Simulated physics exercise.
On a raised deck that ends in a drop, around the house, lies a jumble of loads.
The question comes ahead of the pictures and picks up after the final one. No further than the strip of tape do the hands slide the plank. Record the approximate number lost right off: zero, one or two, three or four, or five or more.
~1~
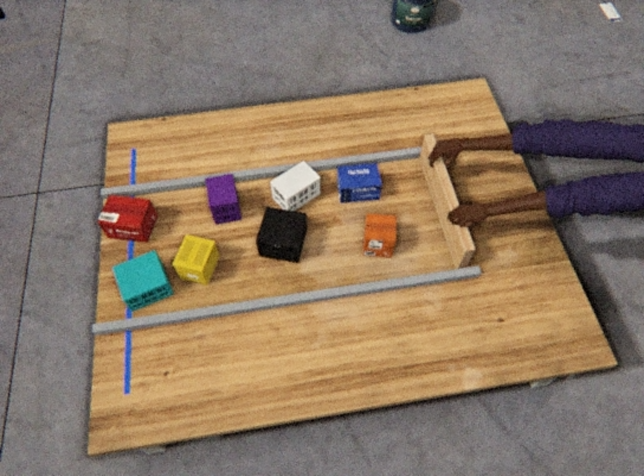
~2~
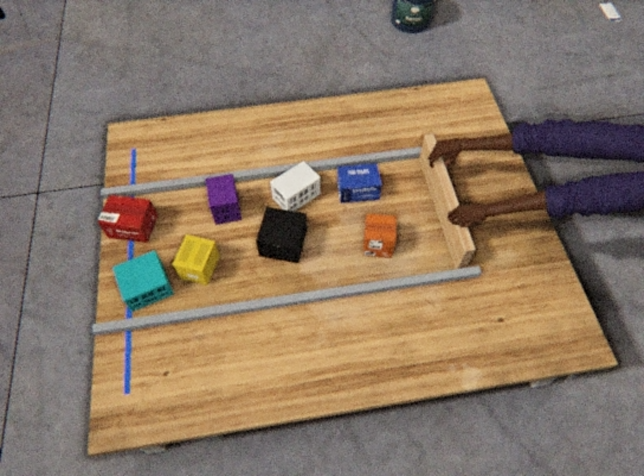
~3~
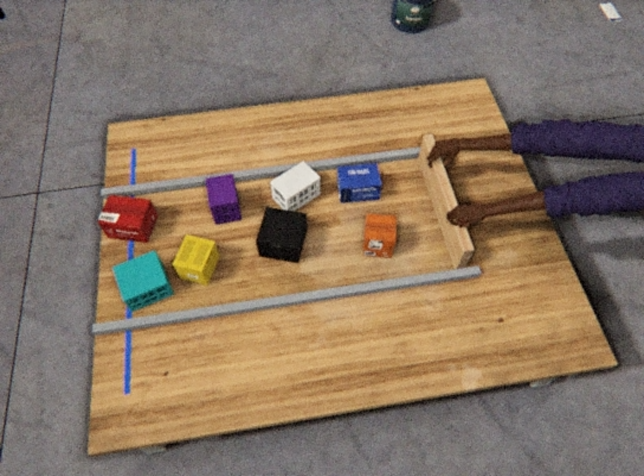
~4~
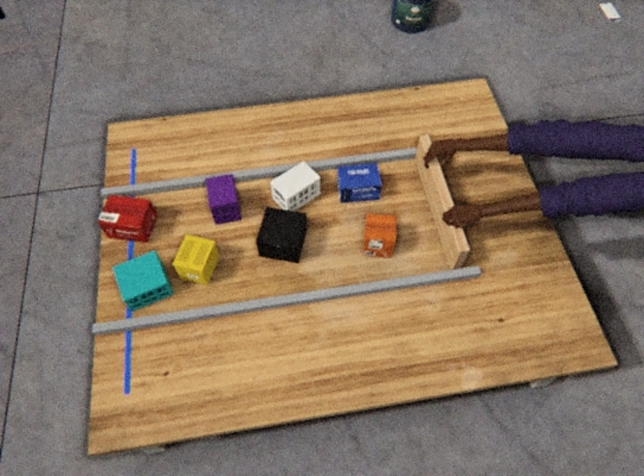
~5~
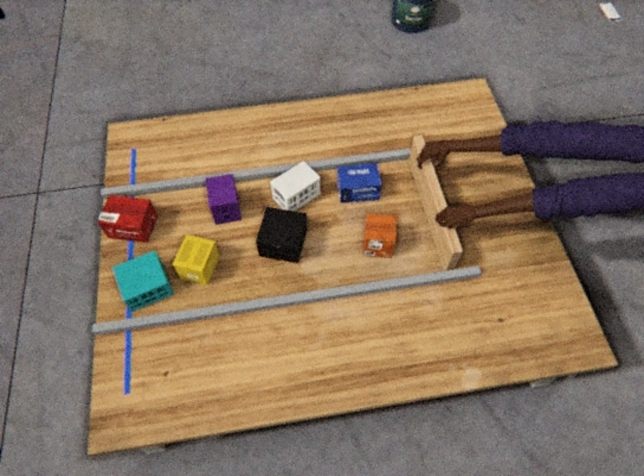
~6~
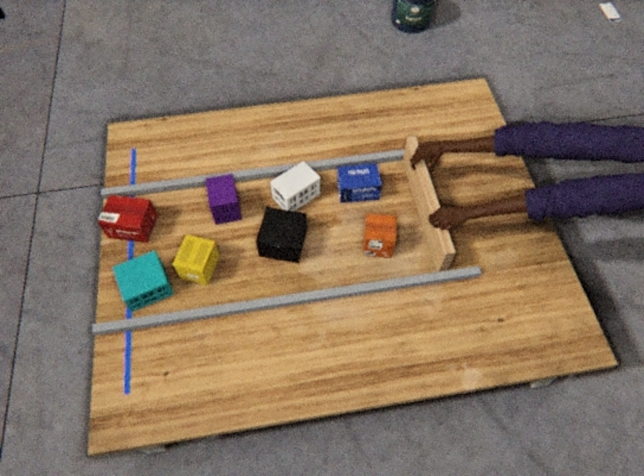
After that push, what drops off the edge is a minimum of five.
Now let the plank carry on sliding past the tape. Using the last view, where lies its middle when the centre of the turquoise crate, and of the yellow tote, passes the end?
Points: About (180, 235) and about (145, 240).
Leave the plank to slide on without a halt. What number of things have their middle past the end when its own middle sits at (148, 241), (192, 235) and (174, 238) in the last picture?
That makes 4, 2, 3.
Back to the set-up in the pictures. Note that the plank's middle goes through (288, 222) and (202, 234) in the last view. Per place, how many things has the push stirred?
That gives 5 for the first and 8 for the second.
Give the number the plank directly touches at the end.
Number in contact with it: 2.
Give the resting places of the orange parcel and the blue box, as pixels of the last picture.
Final spots - orange parcel (109, 279), blue box (107, 218).
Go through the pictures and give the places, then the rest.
In the first frame, red parcel (129, 219); turquoise crate (143, 281); yellow tote (197, 261); plank (444, 200); tape (131, 255).
In the second frame, turquoise crate (144, 281); orange parcel (379, 236).
In the third frame, yellow tote (198, 261); purple crate (224, 200).
In the fourth frame, red parcel (129, 219); black crate (282, 235).
In the fifth frame, turquoise crate (144, 281); white crate (296, 188).
In the sixth frame, red parcel (129, 219); turquoise crate (144, 281); yellow tote (198, 261); plank (426, 202); tape (131, 255).
A little later, none off yet; red parcel at rest near (129, 219); turquoise crate at rest near (144, 281); yellow tote at rest near (198, 261).
When it is over, the number that fall off is five or more; down, white crate, black crate, purple crate, yellow tote, turquoise crate and red parcel.
